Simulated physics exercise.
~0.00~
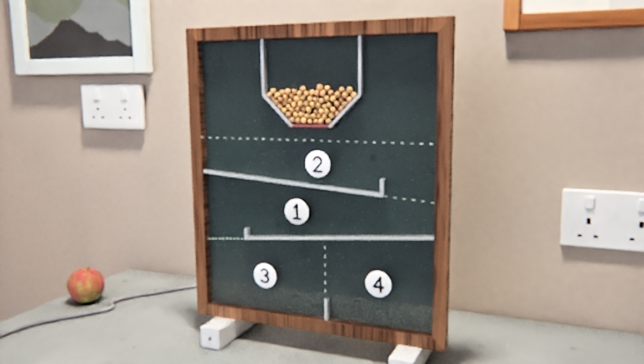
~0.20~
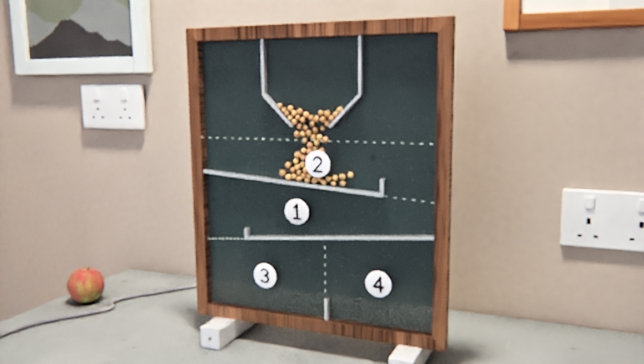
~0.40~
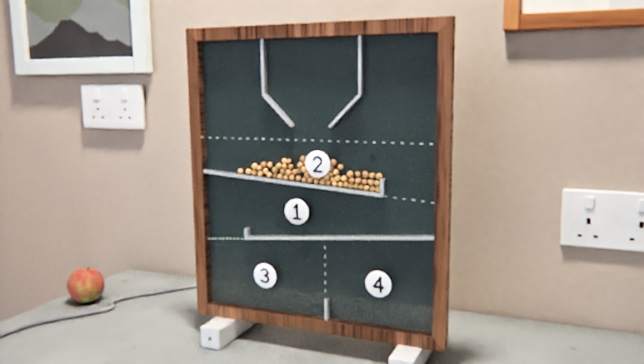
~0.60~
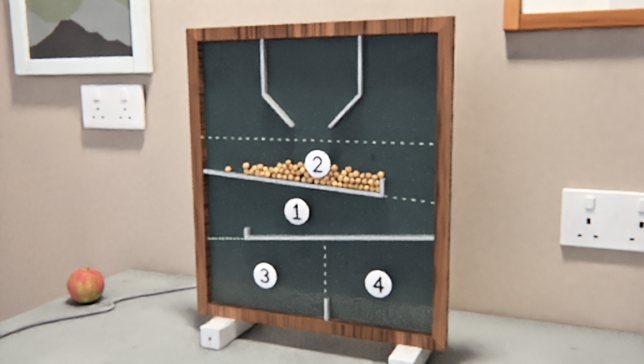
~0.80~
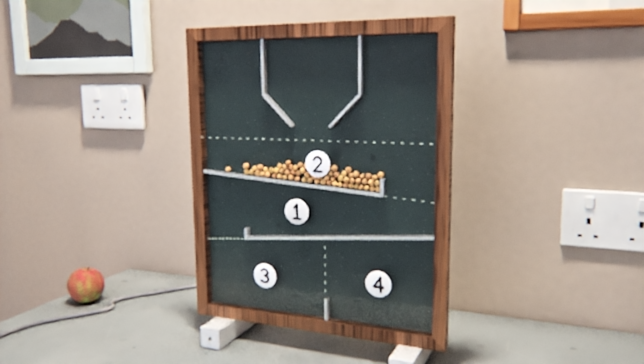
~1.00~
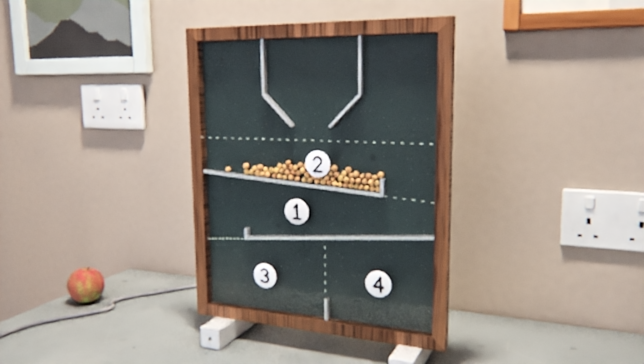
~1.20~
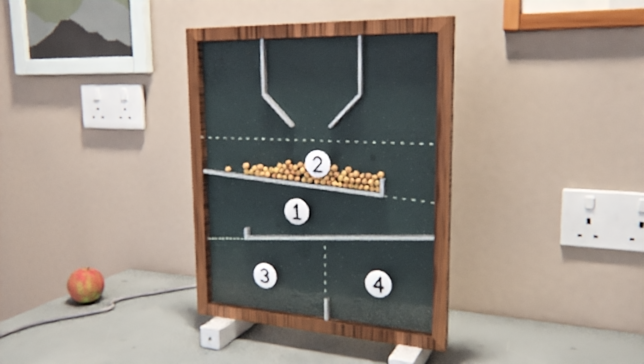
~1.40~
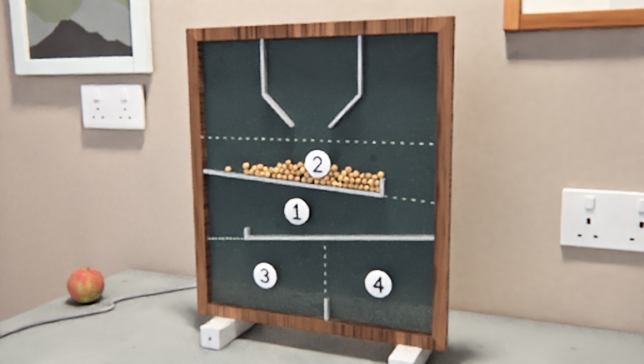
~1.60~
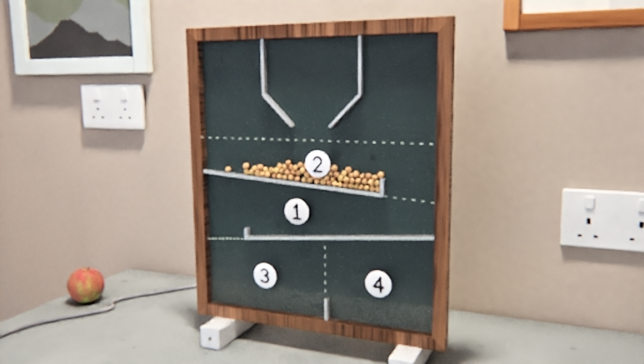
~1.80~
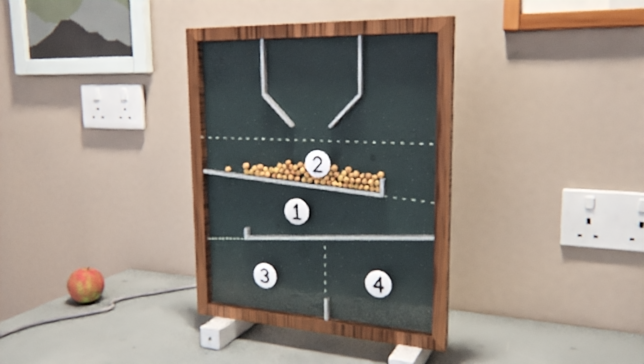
Wooden beads drop from the hopper onto the upper sloping shelf and settle there.
